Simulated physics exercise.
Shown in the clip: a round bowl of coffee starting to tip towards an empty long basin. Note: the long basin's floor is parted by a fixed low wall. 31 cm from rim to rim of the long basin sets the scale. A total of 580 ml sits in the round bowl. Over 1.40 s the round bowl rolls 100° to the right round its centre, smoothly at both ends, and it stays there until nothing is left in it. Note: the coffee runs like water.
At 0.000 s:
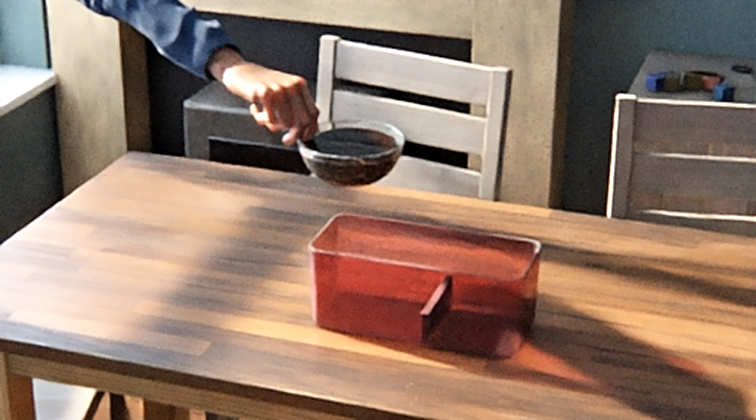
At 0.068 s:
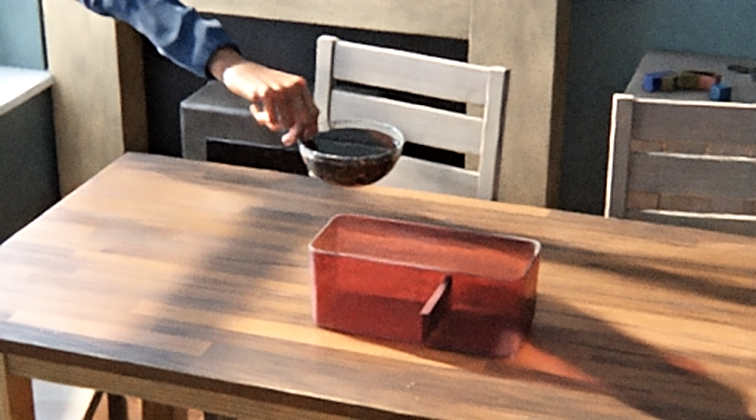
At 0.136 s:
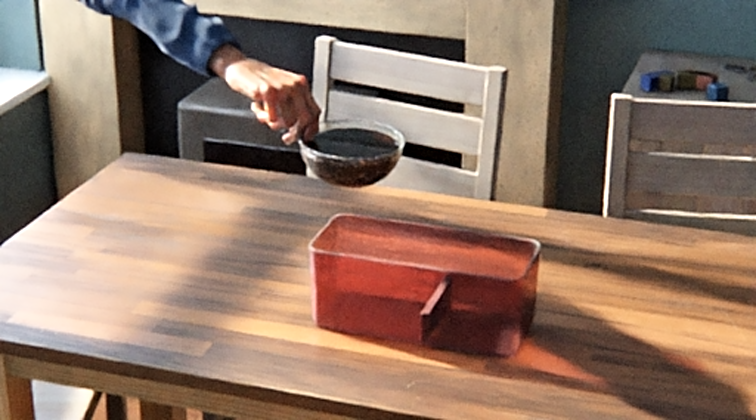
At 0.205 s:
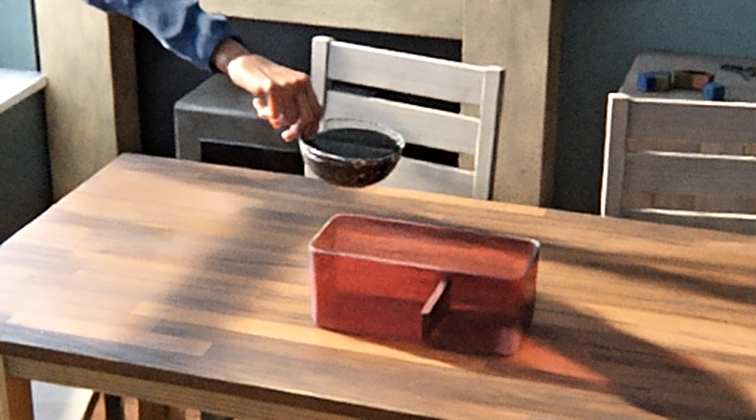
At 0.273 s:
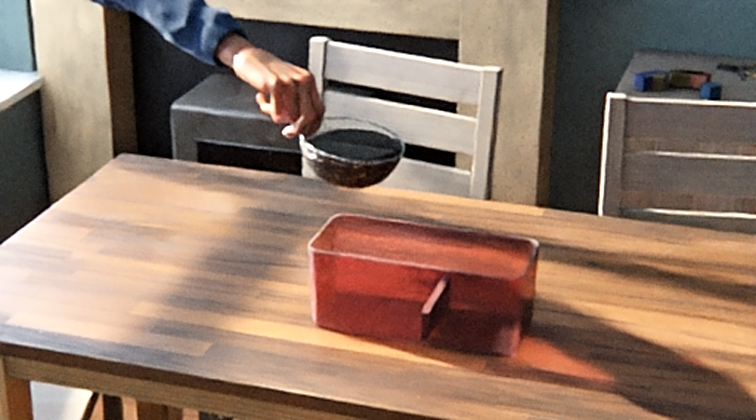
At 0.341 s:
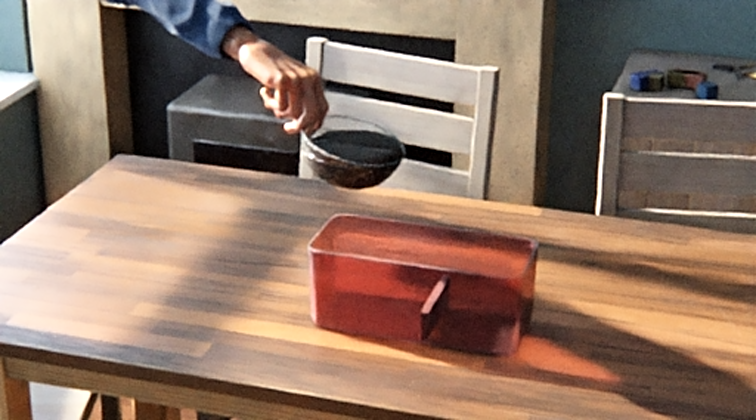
A hand slowly tilting a round bowl of dark coffee to the right above a long red basin on a wooden table.
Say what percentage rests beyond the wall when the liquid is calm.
Roughly 59 per cent rests beyond the wall.
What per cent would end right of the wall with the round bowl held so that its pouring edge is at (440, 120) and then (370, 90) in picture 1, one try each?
In order, 95 and 20 per cent.
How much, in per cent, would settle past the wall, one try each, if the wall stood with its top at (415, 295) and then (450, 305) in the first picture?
It comes to 80 per cent, and then 40 per cent.
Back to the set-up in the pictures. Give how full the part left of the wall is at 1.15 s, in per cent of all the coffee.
Roughly 36 in a hundred.
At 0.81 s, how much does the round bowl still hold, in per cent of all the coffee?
Roughly 30 percent.
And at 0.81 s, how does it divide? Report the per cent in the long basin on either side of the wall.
Around 10 percent on the left and 30 on the right.
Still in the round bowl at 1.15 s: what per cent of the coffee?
Share remaining: Approx. 1 %.
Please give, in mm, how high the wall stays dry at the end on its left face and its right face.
Left about 38 mm, right about 26 mm.
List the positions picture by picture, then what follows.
The first frame shows tilt 0°; pouring edge (401, 146); surface from (306, 137) to (400, 149); the long basin's rim runs from (323, 231) to (532, 263); the wall's top is at (438, 295).
The second frame shows tilt 1°; pouring edge (401, 147); surface from (307, 137) to (400, 150).
The third frame shows tilt 2°; pouring edge (401, 148); surface from (307, 137) to (400, 150).
The fourth frame shows tilt 5°; pouring edge (402, 151); surface from (308, 137) to (401, 151).
The fifth frame shows tilt 9°; pouring edge (402, 154); surface from (309, 138) to (402, 151).
The sixth frame shows tilt 14°; pouring edge (402, 159); surface from (310, 139) to (403, 154); 2 per cent is over the edge.
After 0.81 s the tilt is 62° and 30 per cent is still to pour, 10 is left of the wall and 30 right of it.
After 1.15 s the tilt is 92° and 1 per cent is still to pour, 37 is left of the wall and 59 right of it.
After 1.51 s the tilt is 100° and 0 per cent is still to pour, 40 is left of the wall and 59 right of it.
After 1.90 s the tilt is 100° and 0 per cent is still to pour, 40 is left of the wall and 59 right of it.
In the end 40 per cent lies left of the wall, 59 right of it and 0 outside.
